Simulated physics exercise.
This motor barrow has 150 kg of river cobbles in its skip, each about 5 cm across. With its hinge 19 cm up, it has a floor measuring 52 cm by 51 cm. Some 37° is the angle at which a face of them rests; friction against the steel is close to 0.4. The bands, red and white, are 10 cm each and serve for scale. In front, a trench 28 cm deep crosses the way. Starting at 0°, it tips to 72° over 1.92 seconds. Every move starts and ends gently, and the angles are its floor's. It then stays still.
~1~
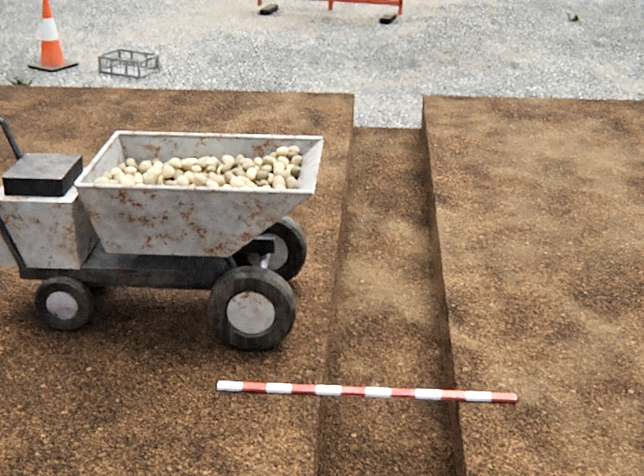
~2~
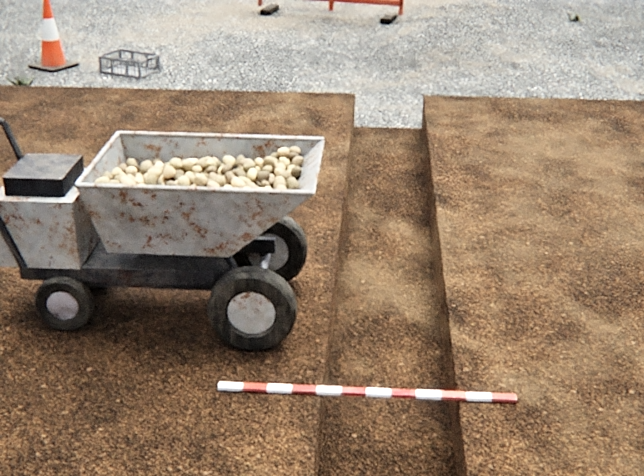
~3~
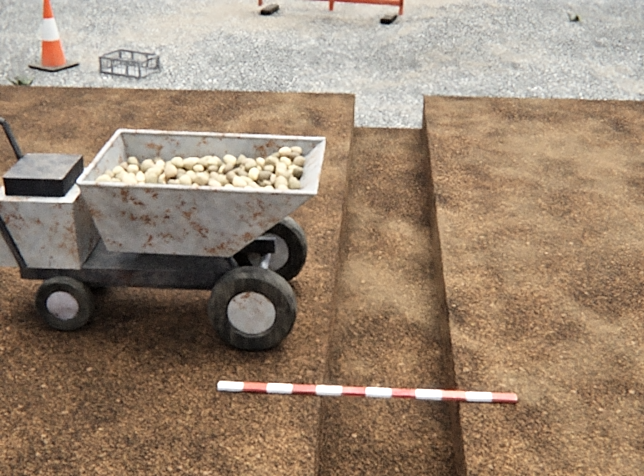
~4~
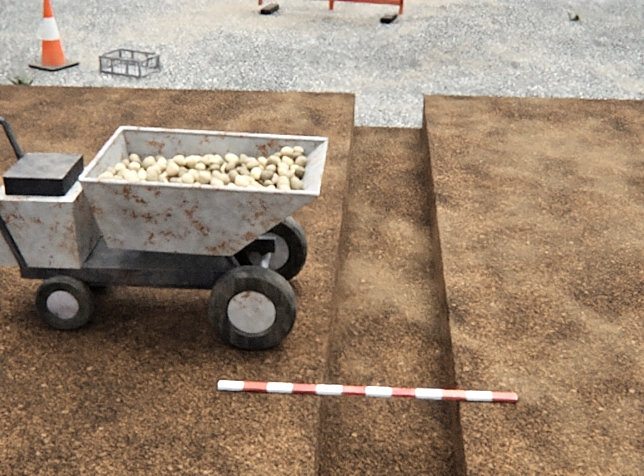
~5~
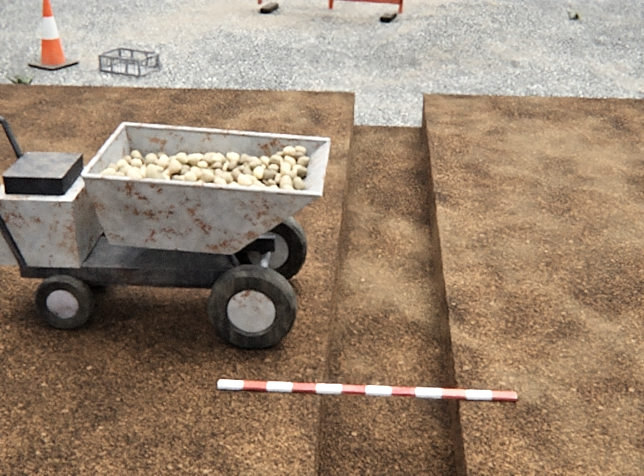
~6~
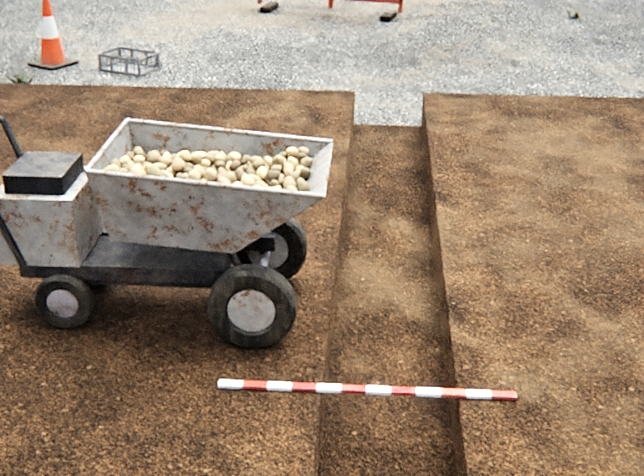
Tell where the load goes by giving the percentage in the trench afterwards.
About 81 per cent of the load is in the trench.
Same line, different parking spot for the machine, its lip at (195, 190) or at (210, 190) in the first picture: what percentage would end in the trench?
Near 75 and near 95 percent.
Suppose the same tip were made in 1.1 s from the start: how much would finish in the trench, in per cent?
It would be near 75 percent.
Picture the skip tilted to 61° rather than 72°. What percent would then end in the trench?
It would be near 75 per cent.
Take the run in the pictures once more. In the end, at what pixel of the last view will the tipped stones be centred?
About (419, 353).
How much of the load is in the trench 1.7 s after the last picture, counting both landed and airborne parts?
Around 60 per cent of it.
Then, 1.1 s after the last picture the floor is at 61°, 98 % in the skip, 2 % in the trench; the foremost stones are at (416, 291).
Then, 1.7 s after the last picture the floor is at 72°, 24 % in the skip, 60 % in the trench, 16 % past the trench; the foremost stones are at (549, 330).
Then, 2.1 s after the last picture the floor is at 72°, 3 % in the skip, 77 % in the trench, 20 % past the trench; the foremost stones are at (608, 341).
Then, 4.0 s after the last picture the floor is at 72°, 0 % in the skip, 81 % in the trench, 19 % past the trench; the foremost stones are at (625, 344).
